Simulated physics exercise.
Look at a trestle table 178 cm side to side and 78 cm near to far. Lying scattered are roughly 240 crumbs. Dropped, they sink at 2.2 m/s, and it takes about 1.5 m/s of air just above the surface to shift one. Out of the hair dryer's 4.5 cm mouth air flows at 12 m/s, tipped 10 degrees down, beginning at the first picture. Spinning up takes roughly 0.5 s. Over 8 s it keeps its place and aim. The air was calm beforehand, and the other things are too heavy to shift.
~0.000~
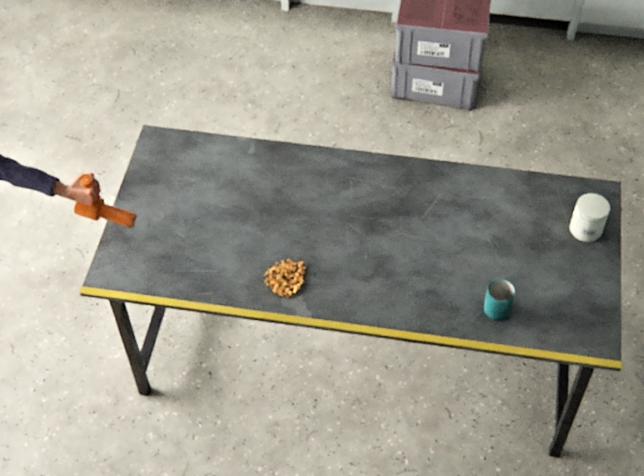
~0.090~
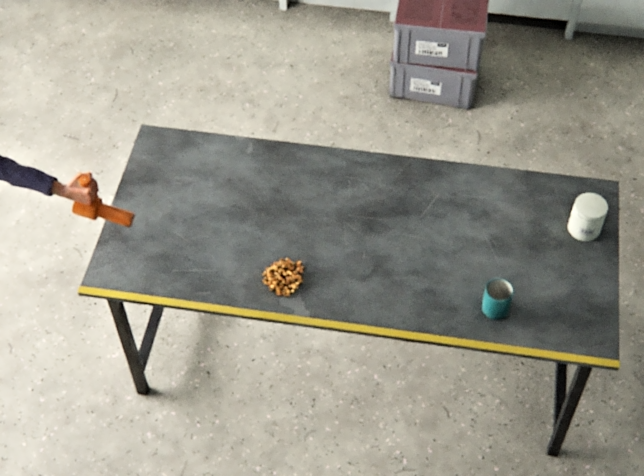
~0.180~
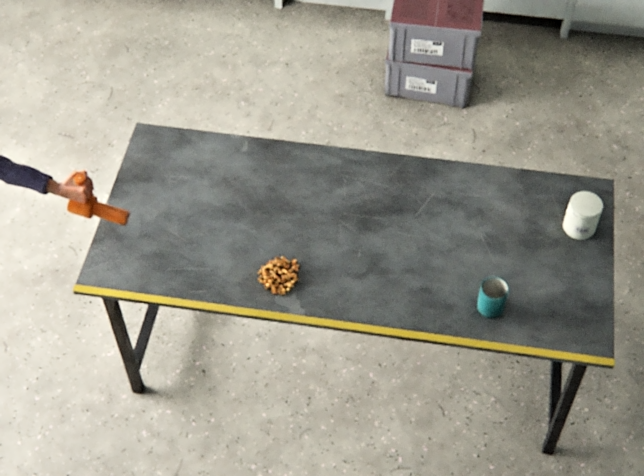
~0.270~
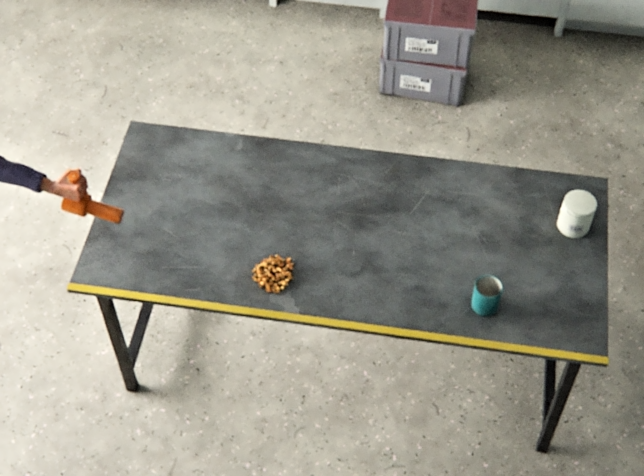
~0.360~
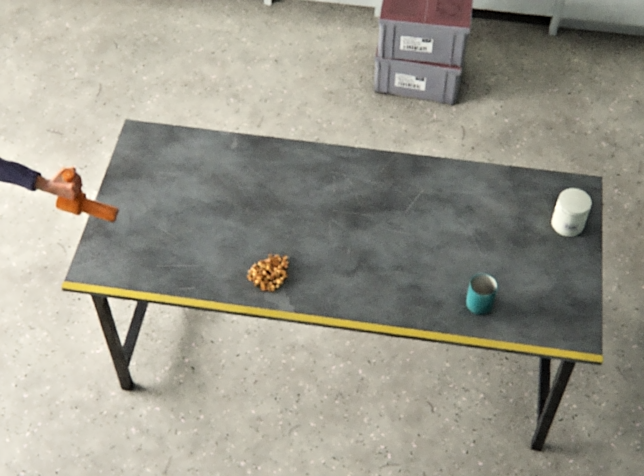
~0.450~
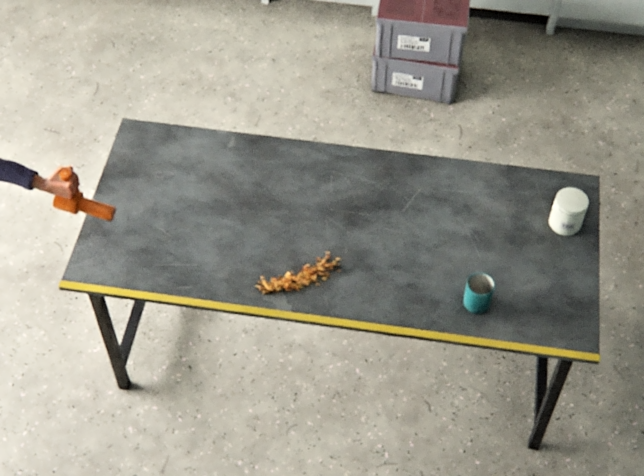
Small orange crumbs sit piled on a dark table, then spread rightward as a hand holds a hair dryer.
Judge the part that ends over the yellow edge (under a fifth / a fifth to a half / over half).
My guess is the bigger part ends up there.
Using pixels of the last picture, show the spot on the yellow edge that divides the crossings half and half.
Roughly at pixel (400, 334).
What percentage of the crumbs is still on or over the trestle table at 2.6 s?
About 15 %.
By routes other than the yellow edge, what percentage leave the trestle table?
I would say close to 20 %.
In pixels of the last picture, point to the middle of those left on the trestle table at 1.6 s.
I'd point to somewhere around (547, 295).
After 1.6 s, 17 % are on the move or not yet settled, 70 % are over the yellow edge; the middle of those still in play is near (547, 295).
After 2.6 s, 11 % are on the move or not yet settled, 71 % are over the yellow edge.
After 4.4 s, 7 % are on the move or not yet settled, 71 % are over the yellow edge.
After 8.0 s, at the end, 71 % are over the yellow edge.
